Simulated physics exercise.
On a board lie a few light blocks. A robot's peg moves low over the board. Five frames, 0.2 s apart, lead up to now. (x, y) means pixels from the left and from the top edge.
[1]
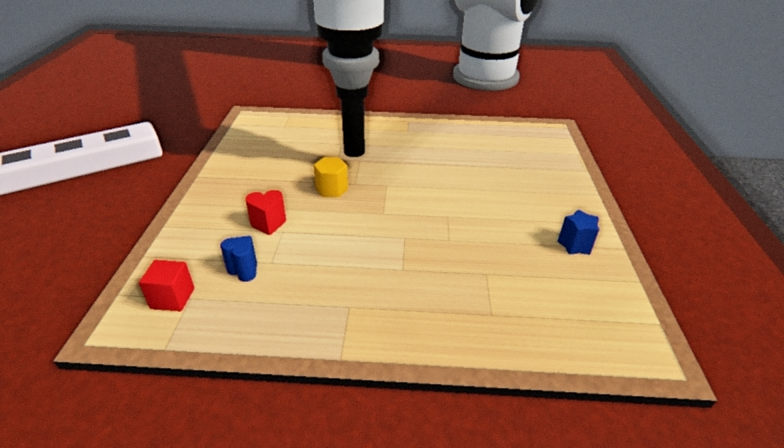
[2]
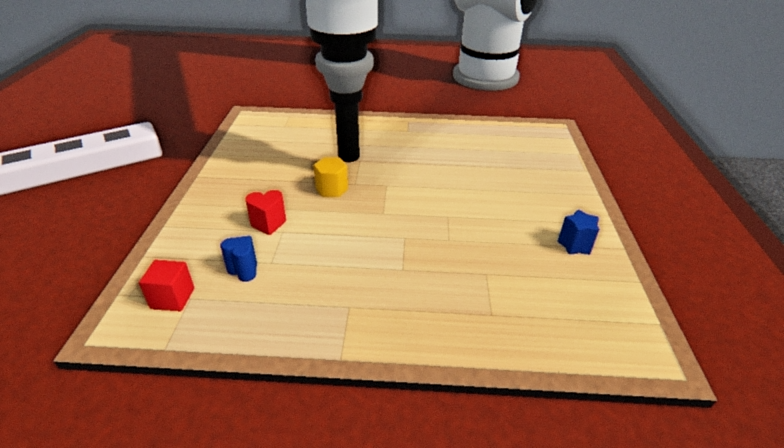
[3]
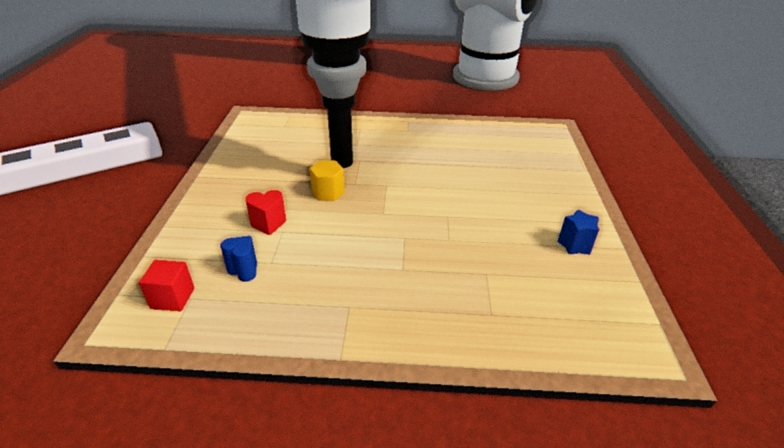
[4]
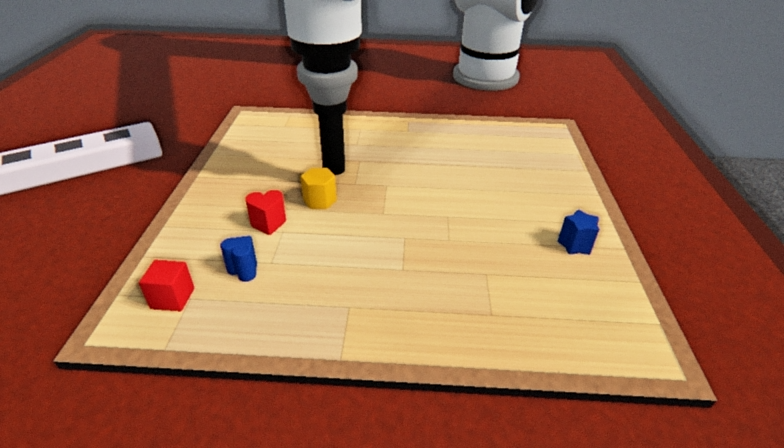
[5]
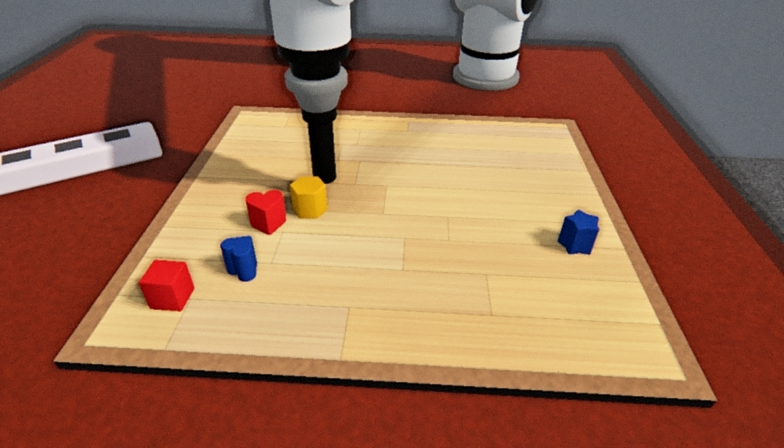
Robot arm's black peg moving down and left across a wooden board, pushing a yellow hexagon block closer to a red heart.
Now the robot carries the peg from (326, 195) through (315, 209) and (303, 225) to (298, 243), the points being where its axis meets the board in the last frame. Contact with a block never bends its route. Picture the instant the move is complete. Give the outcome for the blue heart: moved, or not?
The blue heart will stay where it stands.
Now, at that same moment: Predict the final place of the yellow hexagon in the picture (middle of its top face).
It will likely be found at (263, 223).
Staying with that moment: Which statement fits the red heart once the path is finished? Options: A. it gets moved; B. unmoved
My pick is A.
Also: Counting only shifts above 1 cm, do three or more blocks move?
No, I don't think so.
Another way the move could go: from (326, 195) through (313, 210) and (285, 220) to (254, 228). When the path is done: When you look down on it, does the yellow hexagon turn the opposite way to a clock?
Yes.
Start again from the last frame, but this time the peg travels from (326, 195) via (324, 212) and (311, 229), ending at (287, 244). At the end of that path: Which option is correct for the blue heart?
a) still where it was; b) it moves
Choice a: Still where it was.
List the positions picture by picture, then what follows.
The first frame shows peg tip (354, 152); block tops, blue heart (238, 244); red heart (264, 198); yellow hexagon (330, 165).
The second frame shows peg (349, 157); blocks unchanged.
The third frame shows peg (342, 163); yellow hexagon (326, 168).
The fourth frame shows peg (334, 170); yellow hexagon (318, 175).
The fifth frame shows peg (325, 178); blue heart (238, 244); red heart (264, 198); yellow hexagon (307, 184).
On the path given first. Halfway along, peg (306, 201); red heart (245, 206), turned 25° clockwise; yellow hexagon (282, 207), turned 20° clockwise.
At the end, peg (296, 226); blue heart in place; red heart (238, 208), turned 45° clockwise; yellow hexagon (263, 223), turned 75° clockwise.
